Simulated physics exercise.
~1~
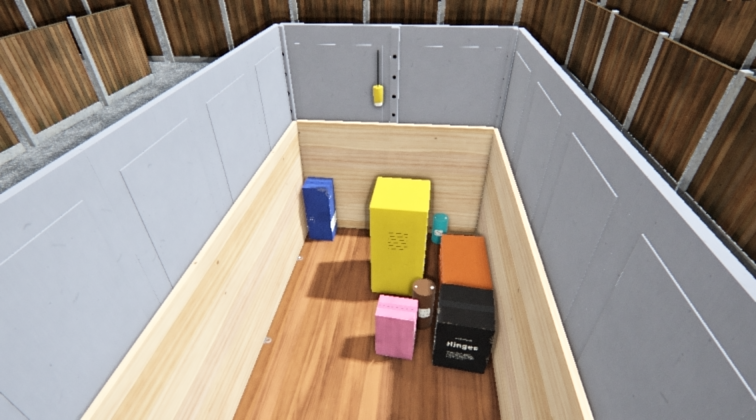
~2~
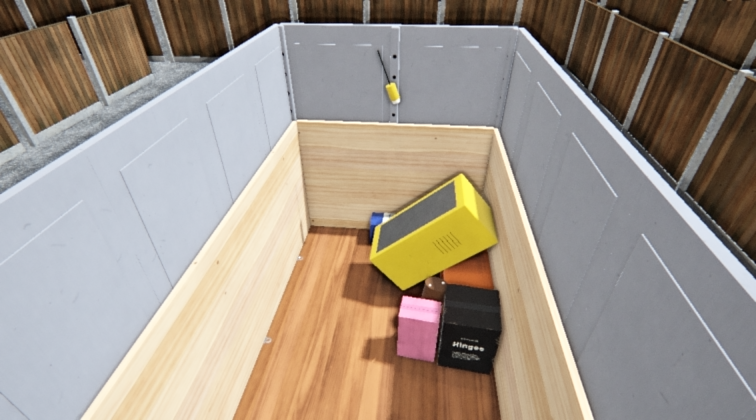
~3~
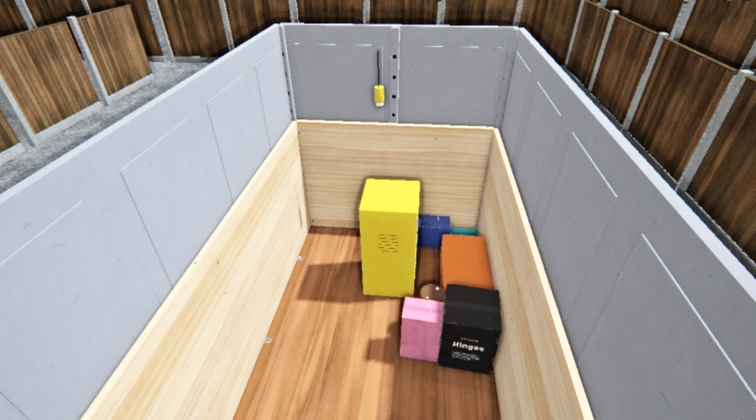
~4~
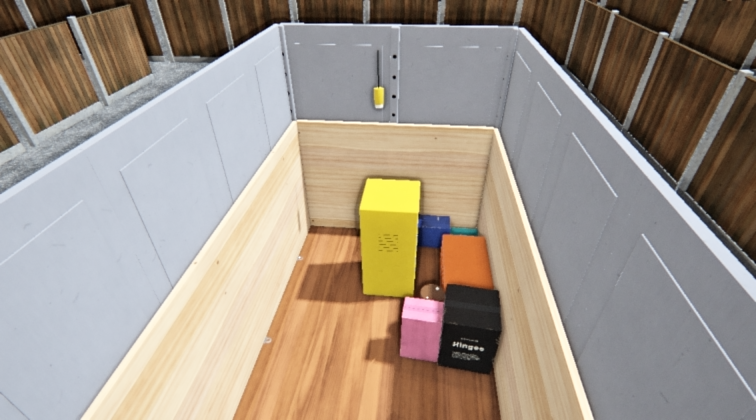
At the start, a tall yellow appliance stands upright in a wood-lined load bay, with a blue box to its left and an orange chest, black box, pink box, and small brown and turquoise canisters around it. Then the lamp swings right, the yellow appliance tips steeply to the right over the chest, and the blue box slides across behind it. The pink box shifts slightly right, up against the black box. Next the appliance rocks back upright, a little left of its first spot. At the end everything rests still, the blue box and turquoise canister lying toppled near the right wall.
